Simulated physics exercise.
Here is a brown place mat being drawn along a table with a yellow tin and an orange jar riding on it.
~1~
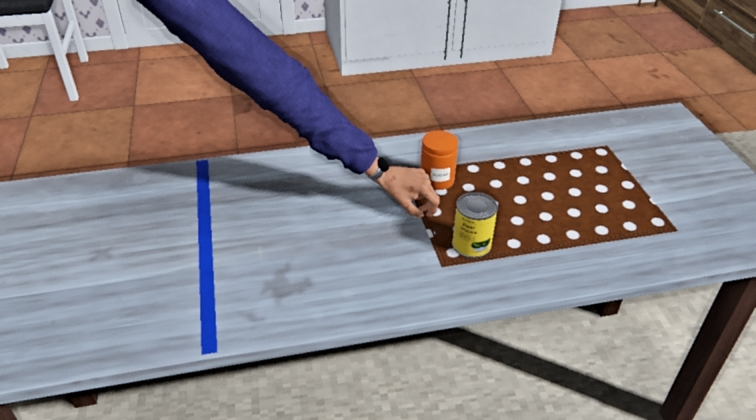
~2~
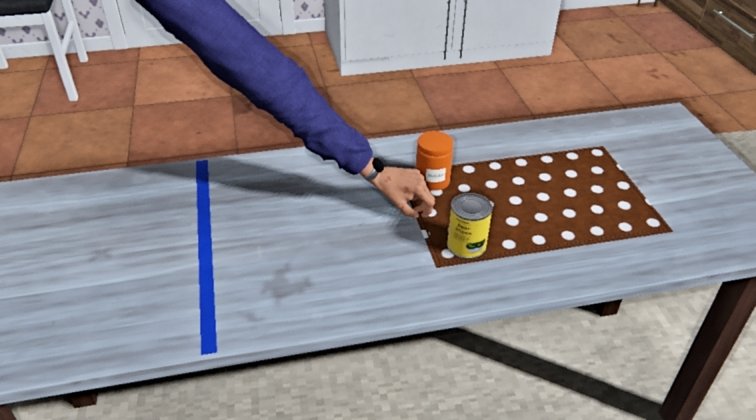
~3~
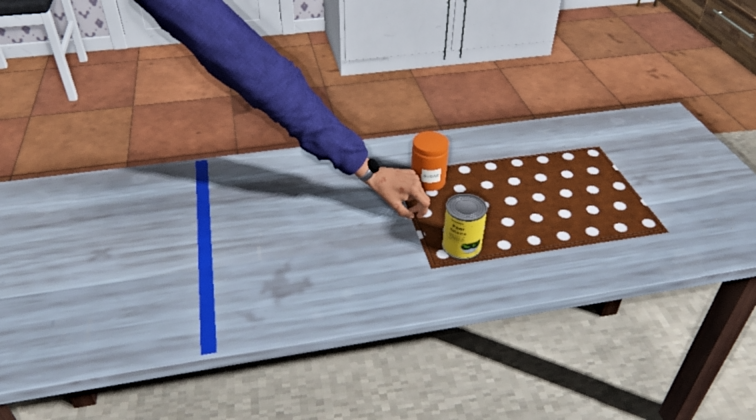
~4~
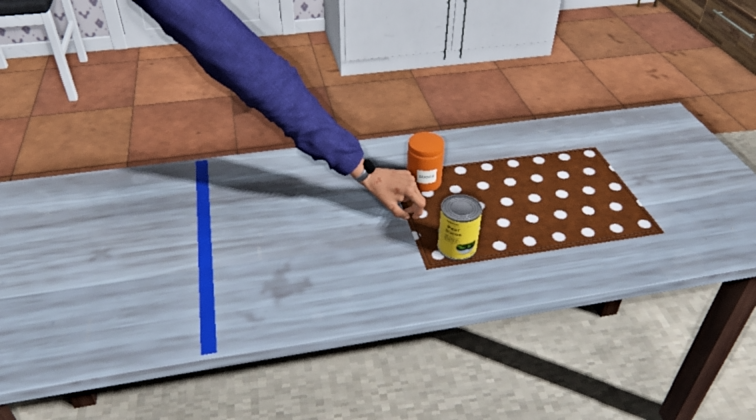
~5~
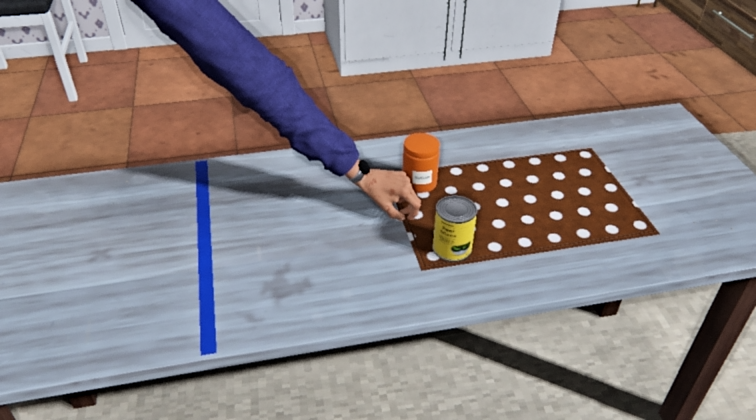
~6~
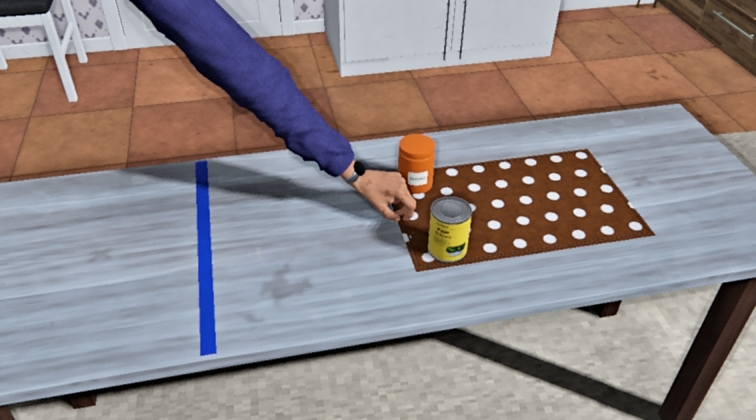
An arm in a purple sleeve gripped the edge of a brown spotted place mat and slowly pulled it a short way left across the table, the yellow tin and orange jar moving along with it.
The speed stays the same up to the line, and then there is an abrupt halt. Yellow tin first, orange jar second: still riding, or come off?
Yellow tin - still riding; orange jar - still riding.
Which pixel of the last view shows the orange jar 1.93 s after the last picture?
Approx. position: (239, 186).
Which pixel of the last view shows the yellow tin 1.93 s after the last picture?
Close to (253, 258).
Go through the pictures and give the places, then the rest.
In the first frame, place mat end (442, 267); yellow tin (477, 205); orange jar (440, 140); tape (209, 331).
In the second frame, place mat end (437, 268), far hem (673, 232); orange jar (435, 141).
In the third frame, place mat end (431, 269); yellow tin (467, 207).
In the fourth frame, place mat end (427, 270), far hem (664, 233); orange jar (426, 142).
In the fifth frame, place mat end (422, 271); yellow tin (457, 209).
In the sixth frame, place mat end (417, 272), far hem (655, 235); yellow tin (452, 210); orange jar (417, 144); tape (208, 332).
Then, 1.93 s on from there, hem at the tape; yellow tin on the cloth near (253, 258); orange jar on the cloth near (240, 186).
Then, 2.04 s on from there, hem at the tape; yellow tin on the cloth near (246, 259); orange jar on the cloth near (233, 187).
In the end, hem at the tape; yellow tin on the cloth near (246, 259); orange jar on the cloth near (233, 187). The yellow tin stays on the cloth and the orange jar remains aboard.
